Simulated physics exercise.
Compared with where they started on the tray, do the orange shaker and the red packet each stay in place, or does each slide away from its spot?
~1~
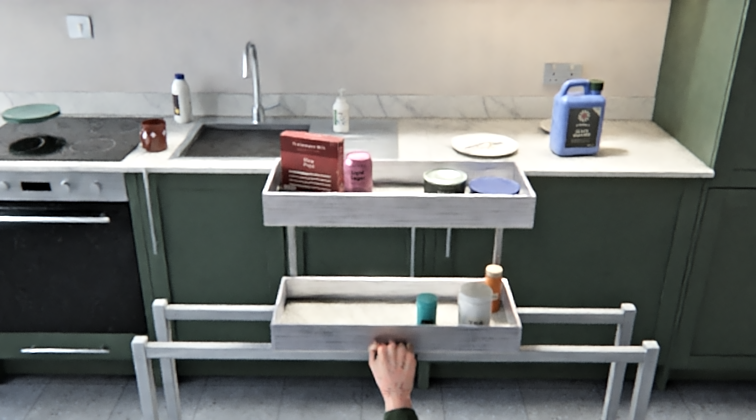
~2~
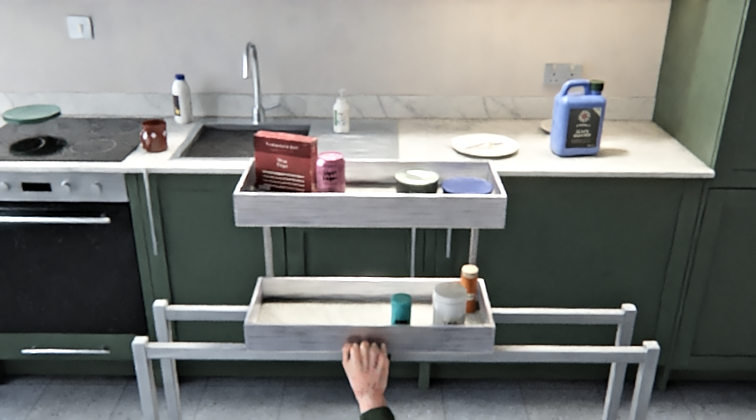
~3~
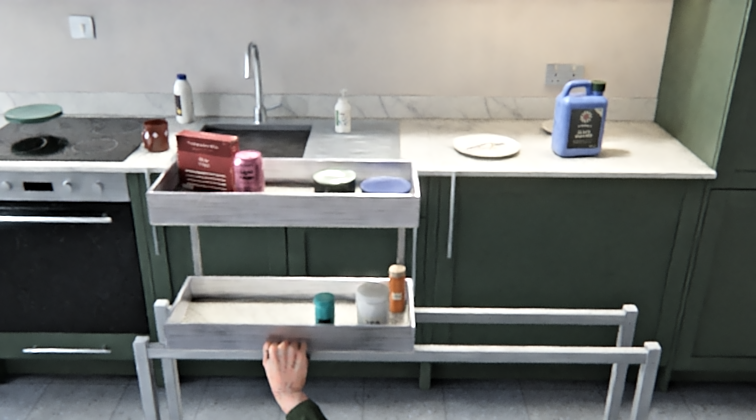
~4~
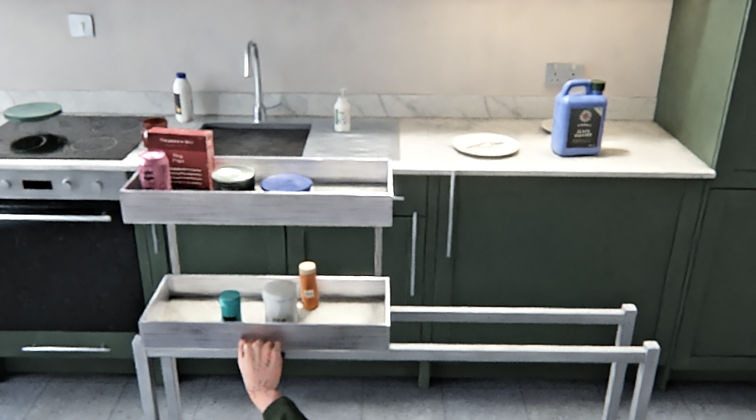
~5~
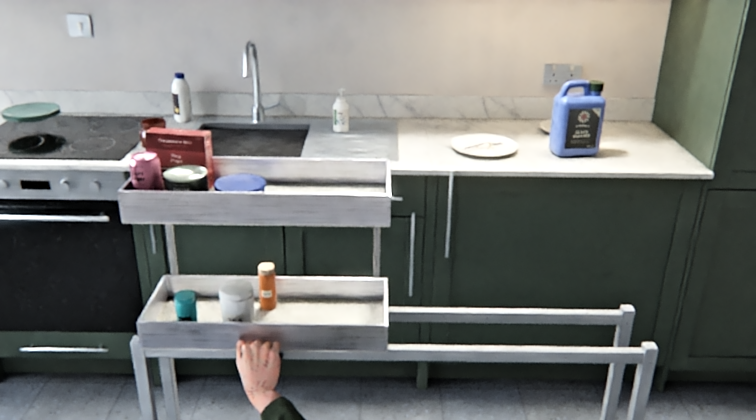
They differ, as the orange shaker slides left along the lower level and leaves its spot while staying upright. The red packet stays put near the left end of the upper level.
